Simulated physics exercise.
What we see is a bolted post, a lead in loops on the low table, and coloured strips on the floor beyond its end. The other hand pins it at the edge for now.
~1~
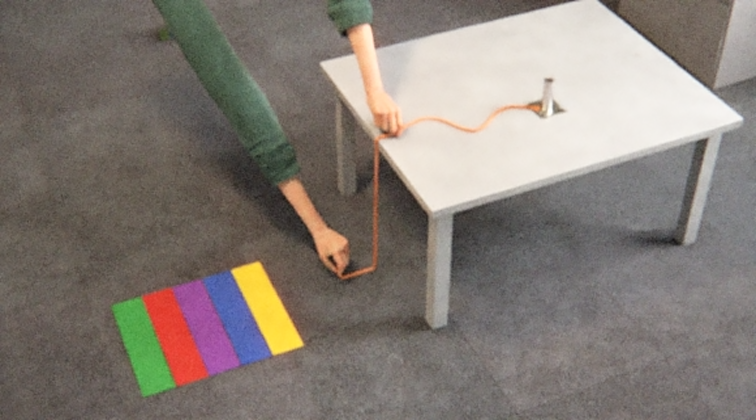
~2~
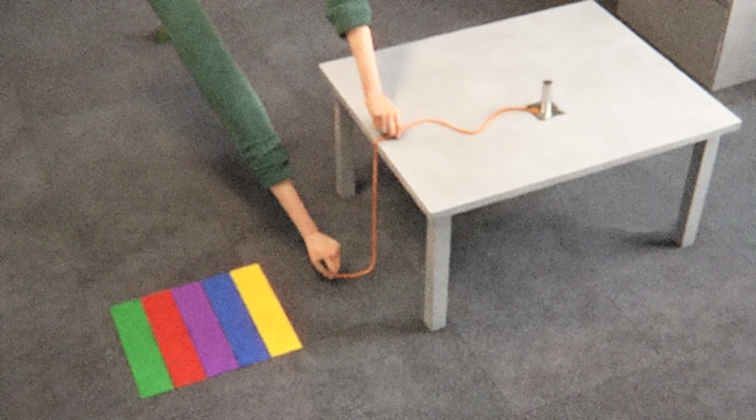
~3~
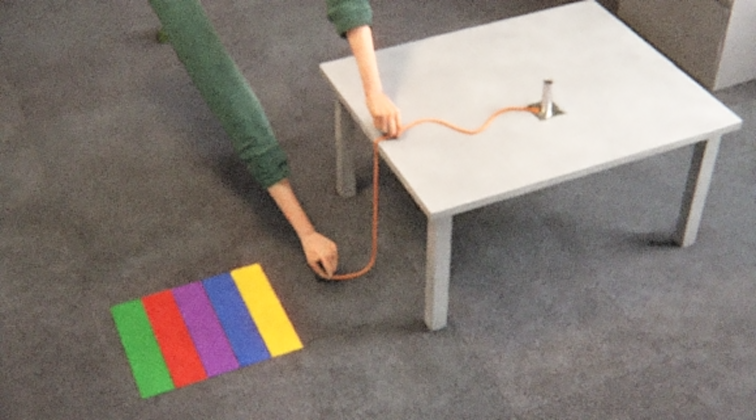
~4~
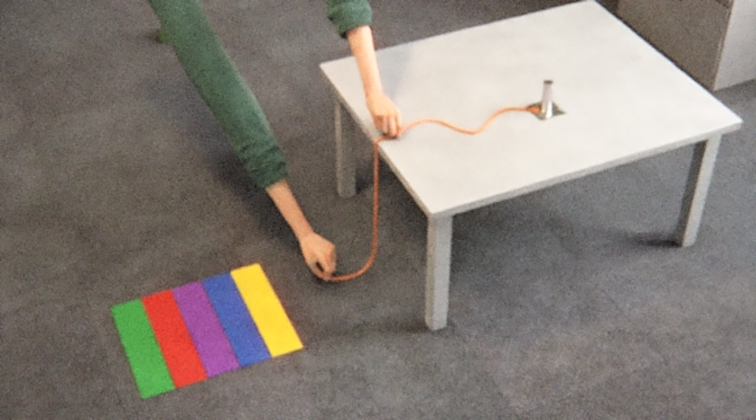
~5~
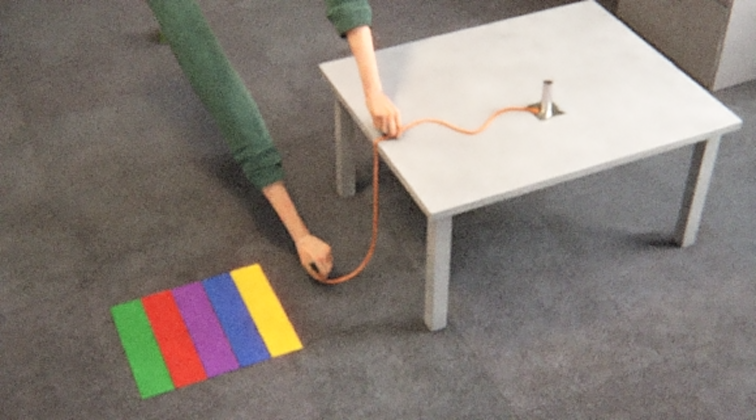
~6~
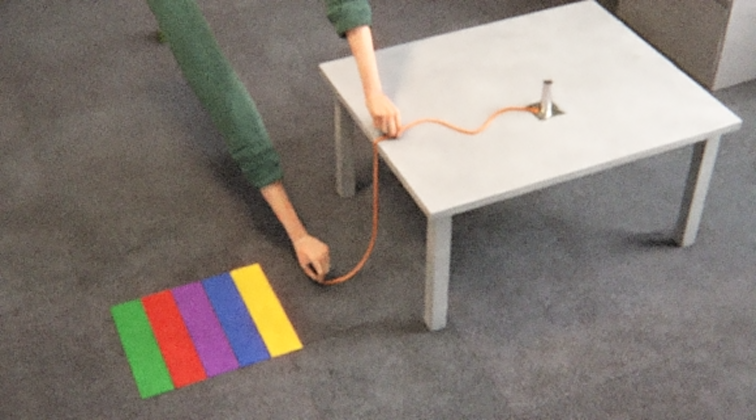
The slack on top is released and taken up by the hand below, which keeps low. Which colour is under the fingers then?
The end stops over the purple strip.
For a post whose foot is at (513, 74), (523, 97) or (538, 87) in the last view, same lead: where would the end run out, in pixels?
Near (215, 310), (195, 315) and (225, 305).
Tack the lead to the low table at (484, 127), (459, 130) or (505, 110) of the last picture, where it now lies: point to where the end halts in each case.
About (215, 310), (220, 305) and (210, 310).
Soon after, end near (262, 295); over yellow.
After that, end near (225, 307); over blue.
At the stop, end near (204, 313); over purple. It gets as far as the purple strip.
